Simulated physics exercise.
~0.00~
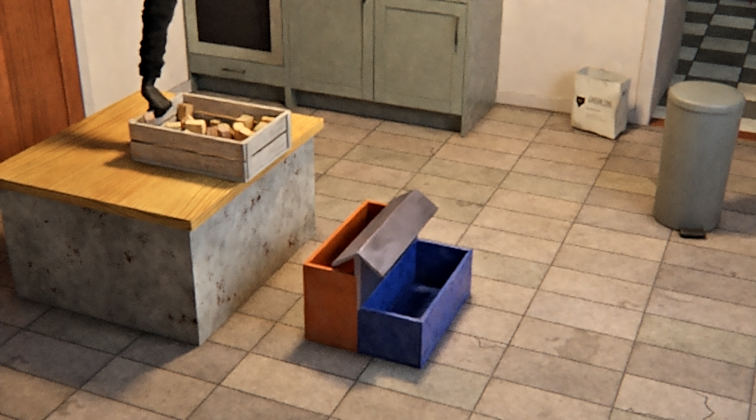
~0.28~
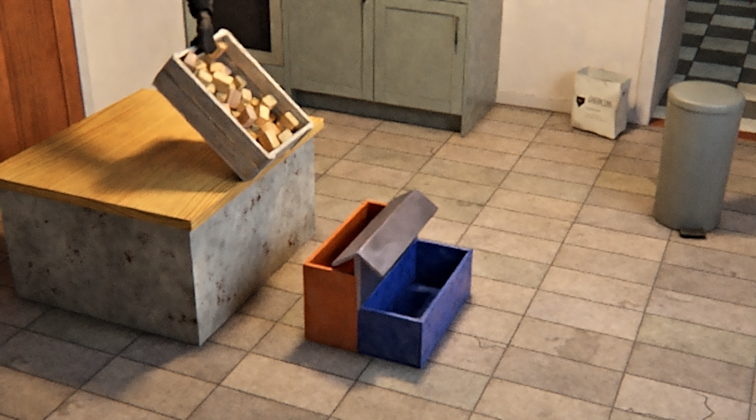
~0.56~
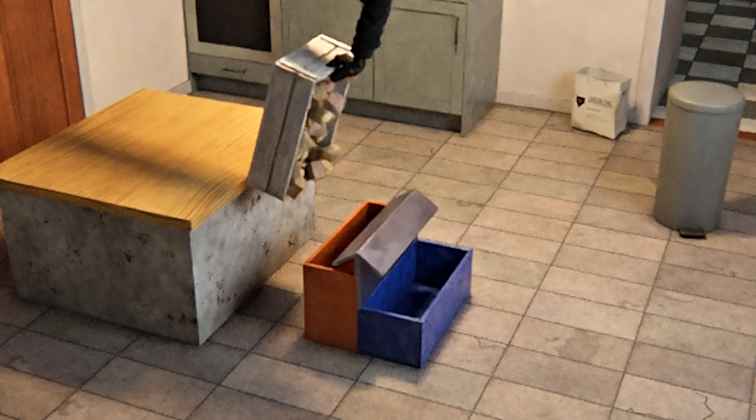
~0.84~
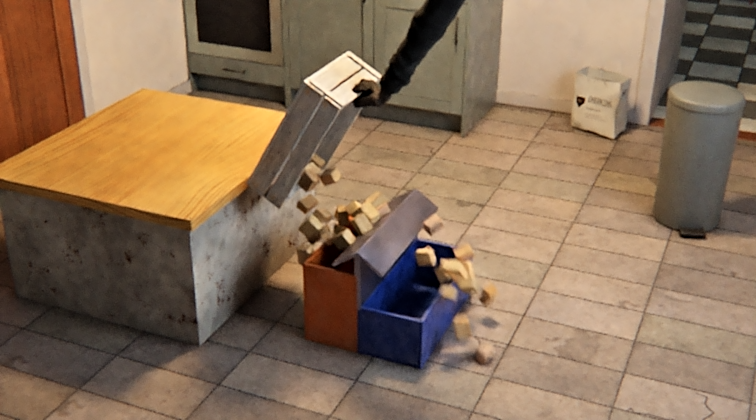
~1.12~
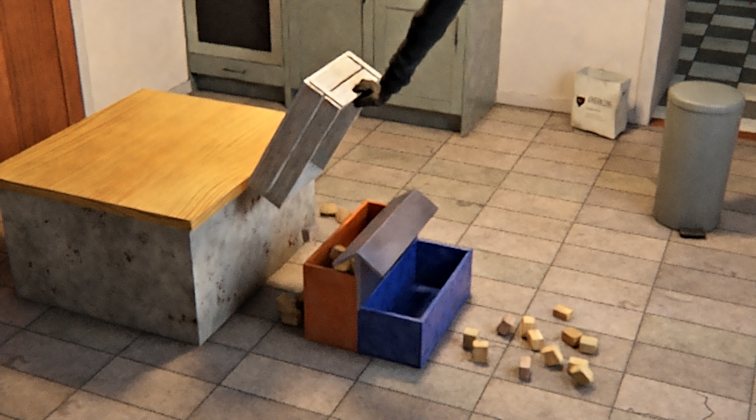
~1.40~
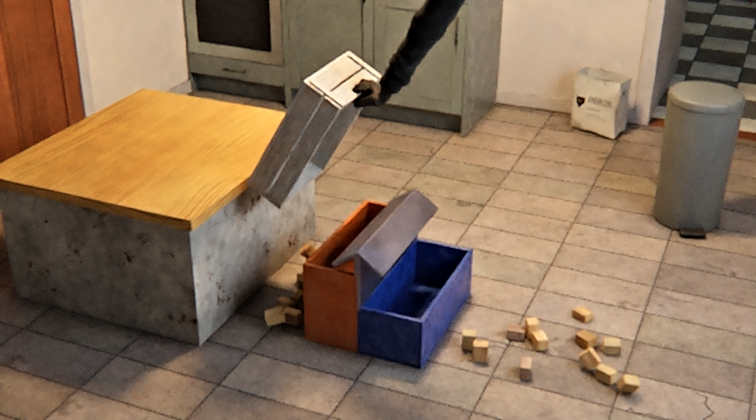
White crate tipping off a bench, held by a dark arm, spilling wooden blocks into an orange tote and onto tiles either side.
